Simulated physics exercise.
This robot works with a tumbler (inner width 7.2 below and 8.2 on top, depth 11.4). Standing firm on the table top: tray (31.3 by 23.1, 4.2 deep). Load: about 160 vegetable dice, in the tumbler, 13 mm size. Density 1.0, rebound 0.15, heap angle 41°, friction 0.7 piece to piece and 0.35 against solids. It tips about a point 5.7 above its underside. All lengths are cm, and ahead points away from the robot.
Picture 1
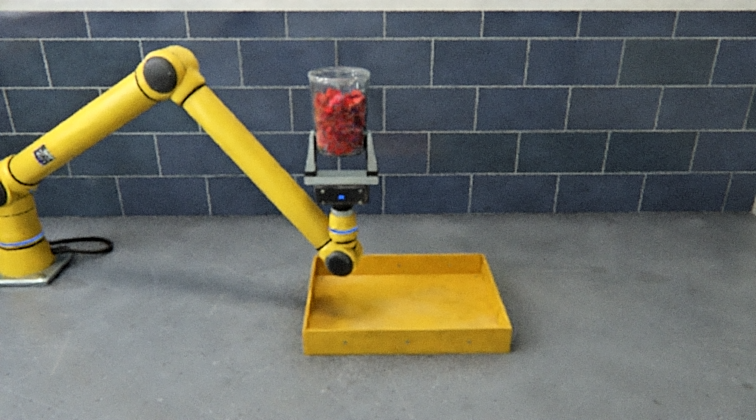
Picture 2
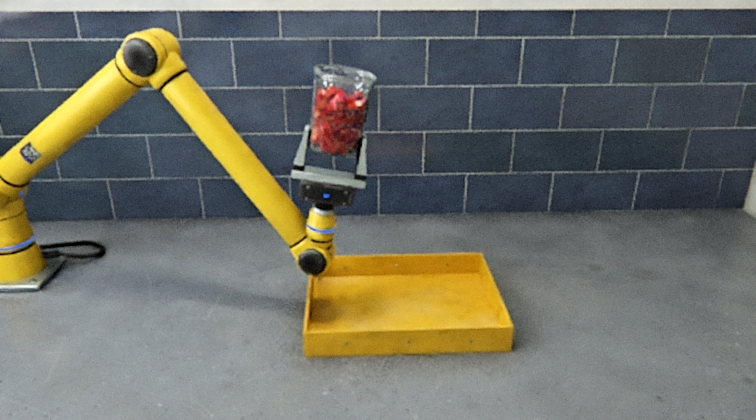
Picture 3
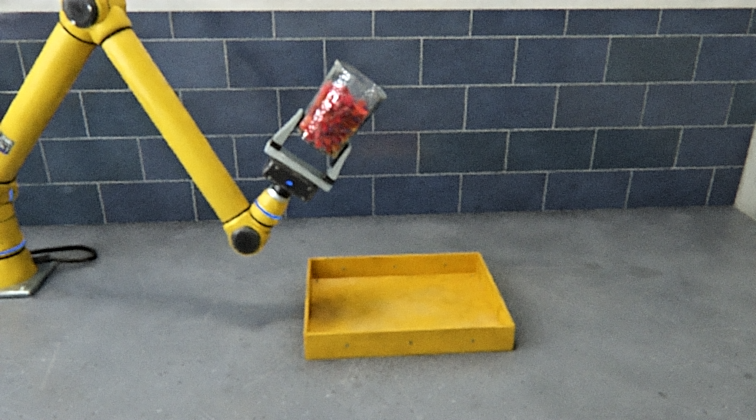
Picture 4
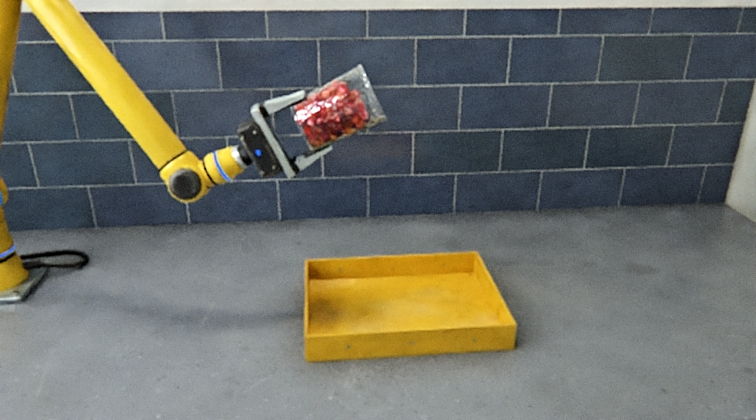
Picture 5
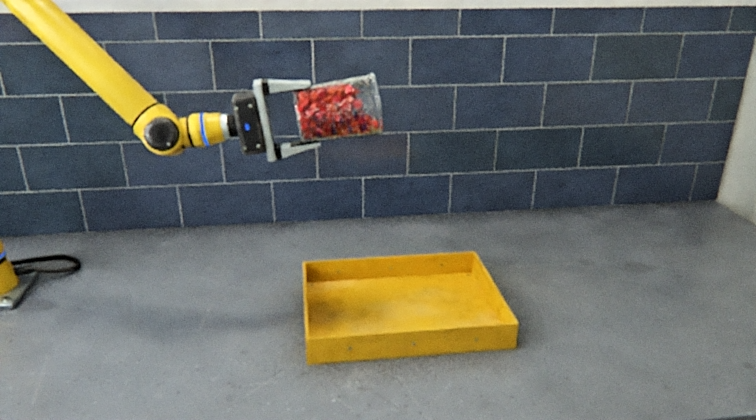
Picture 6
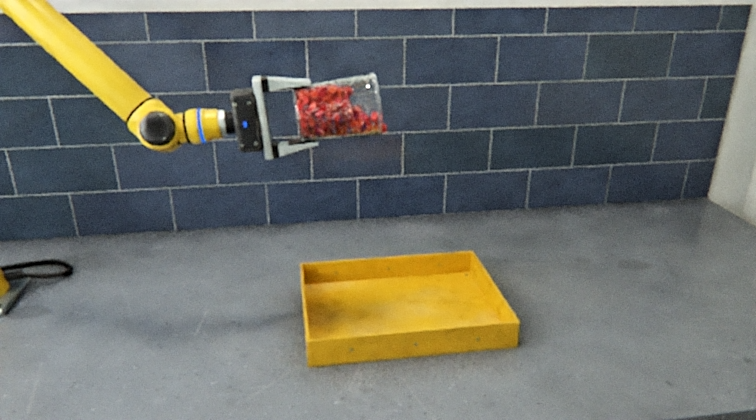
On a gray table top before a blue tiled wall, a yellow robot arm held up a clear tumbler of red vegetable pieces, then drew back left and tilted it rightward until it lay nearly sideways.
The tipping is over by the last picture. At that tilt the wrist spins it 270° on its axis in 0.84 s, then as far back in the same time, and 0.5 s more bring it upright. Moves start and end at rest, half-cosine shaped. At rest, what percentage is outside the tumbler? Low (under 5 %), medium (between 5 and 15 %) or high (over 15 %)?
A high share, over 15 %, ends outside the tumbler.
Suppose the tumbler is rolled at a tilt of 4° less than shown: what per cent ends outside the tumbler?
About 15 per cent.
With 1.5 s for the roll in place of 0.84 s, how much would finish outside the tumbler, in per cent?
It would be near 35 per cent.
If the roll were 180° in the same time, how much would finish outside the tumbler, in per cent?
It would be near 20 per cent.
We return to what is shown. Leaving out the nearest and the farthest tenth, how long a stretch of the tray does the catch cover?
About 16 cm.
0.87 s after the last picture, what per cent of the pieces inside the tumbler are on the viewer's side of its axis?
Roughly 45 per cent.
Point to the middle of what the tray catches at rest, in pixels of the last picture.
At about (414, 310).
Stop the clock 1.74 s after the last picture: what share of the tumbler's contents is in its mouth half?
Roughly 35 per cent.
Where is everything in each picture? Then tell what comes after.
In the first frame, tumbler middle at (340, 113), upright; upper third of the load around (340, 102), from x 320 to 360, top at y 90; 162 in the tumbler.
In the second frame, tumbler middle at (339, 112), tipped 10°; upper third of the load around (340, 102), from x 315 to 365, top at y 90.
In the third frame, tumbler middle at (338, 112), tipped 36°; upper third of the load around (337, 101), from x 305 to 365, top at y 85.
In the fourth frame, tumbler middle at (337, 111), tipped 65°; upper third of the load around (335, 101), from x 300 to 365, top at y 85.
In the fifth frame, tumbler middle at (337, 110), tipped 83°; upper third of the load around (328, 99), from x 300 to 375, top at y 85.
In the sixth frame, tumbler middle at (336, 110), tipped 85°; upper third of the load around (323, 99), from x 300 to 380, top at y 90; 162 in the tumbler.
Then, 0.87 s later, tipped 85°, highest piece 38 above the table; 143 in the tumbler, 14 in the tray, 5 in flight or on a rim.
Then, 1.74 s later, tipped 82°, highest piece 37 above the table; 120 in the tumbler, 38 in the tray, 4 in flight or on a rim.
Then, 2.38 s later, upright, highest piece 39 above the table; 119 in the tumbler, 43 in the tray.
Then, 3.08 s later, upright, highest piece 39 above the table; 119 in the tumbler, 43 in the tray.
At rest, 119 in the tumbler, 43 in the tray. That is 27 % outside the tumbler.
